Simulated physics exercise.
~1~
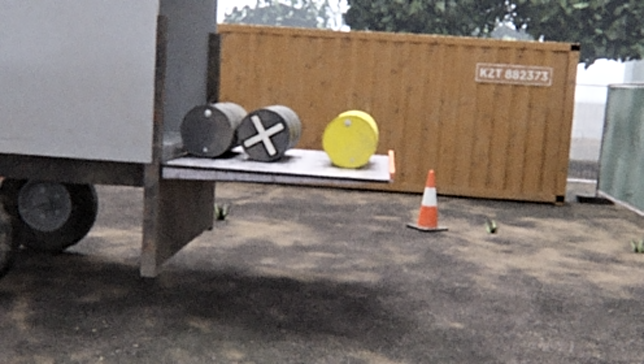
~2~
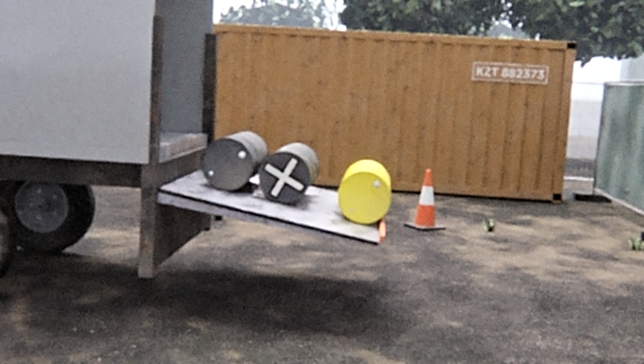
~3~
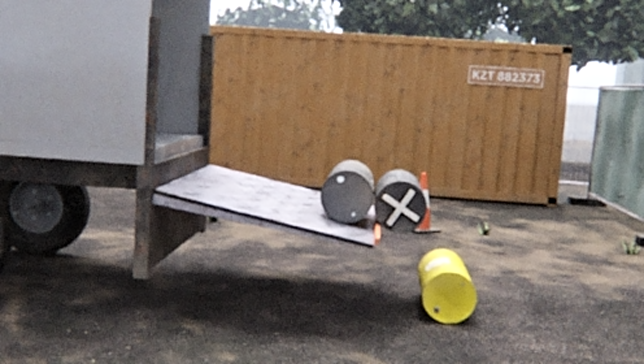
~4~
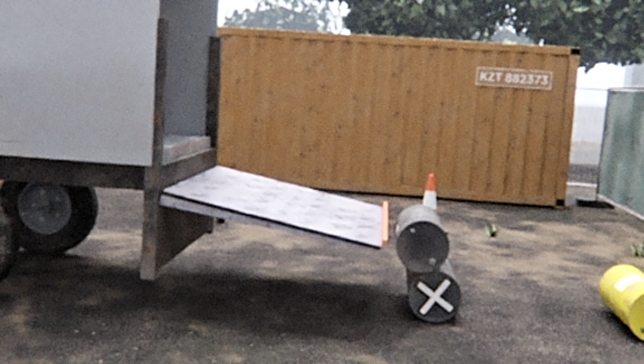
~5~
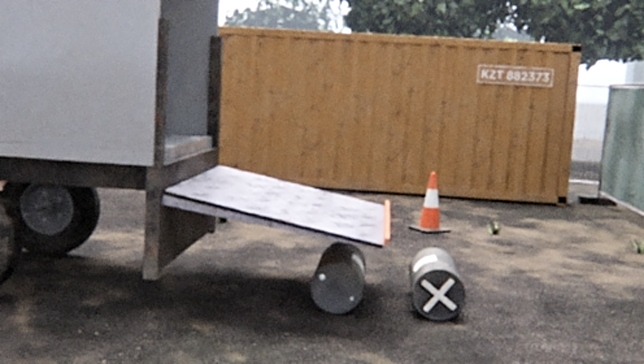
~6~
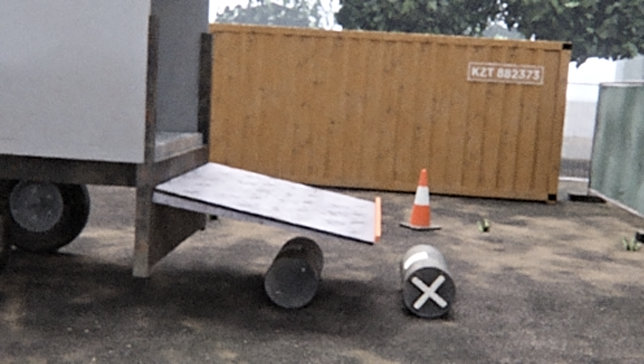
At the start, a yellow drum, a dark drum marked with a white cross and a plain dark drum lie on the level tail-lift of a lorry, near an orange container and a traffic cone. The plate tilts down to the right, and the drums roll towards its edge. The yellow one goes over first, drops to the ground and rolls away to the right. The marked drum follows, with the plain one coming down just above it. At the end, the empty plate stays sloped, the marked drum lies beyond it, and the plain drum has rolled back left beneath its edge.
